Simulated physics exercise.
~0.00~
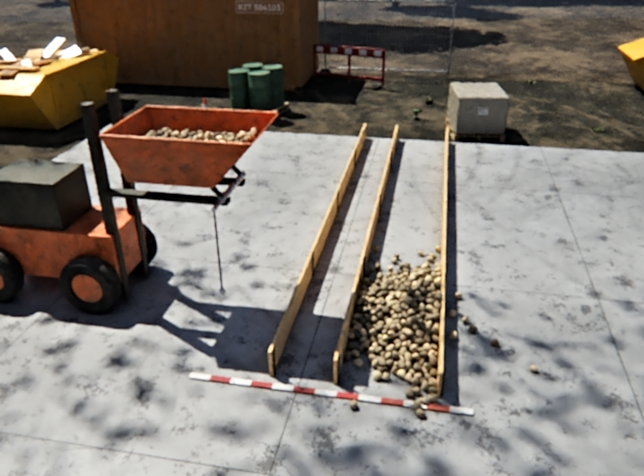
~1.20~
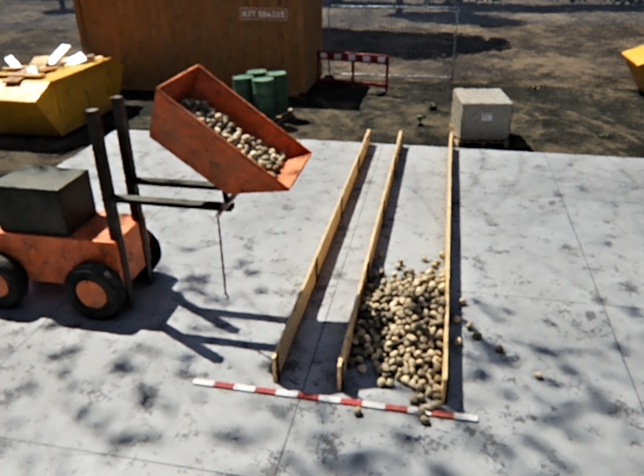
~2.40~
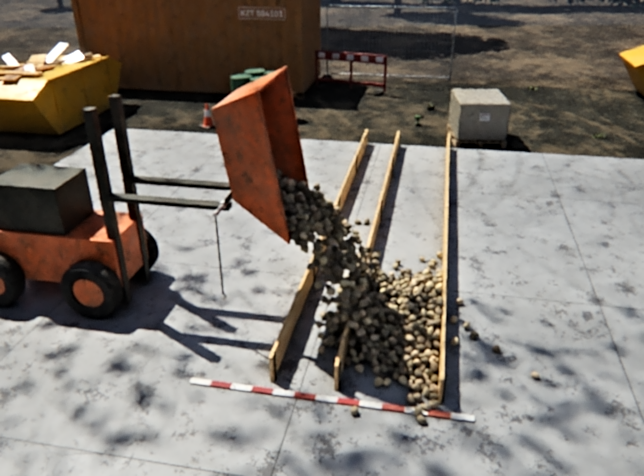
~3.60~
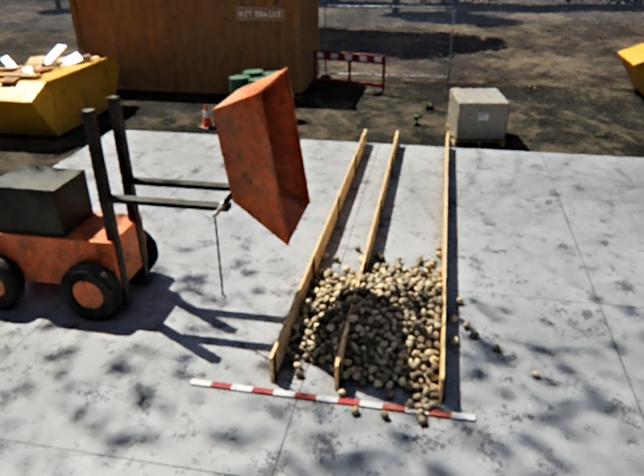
At the start, an orange forklift on the left holds up a raised orange skip of round pale stones, while an earlier heap lies between the middle and right wooden planks on the grey paving. The skip begins to tip to the right, its stones still inside. It swings steeper until the stones pour over its lower edge in a thick stream, falling across the left and middle planks. At the end, the emptied skip hangs steeply tilted, and the stones lie spread across both bays, with the larger heap in the right one, behind a red and white striped bar.
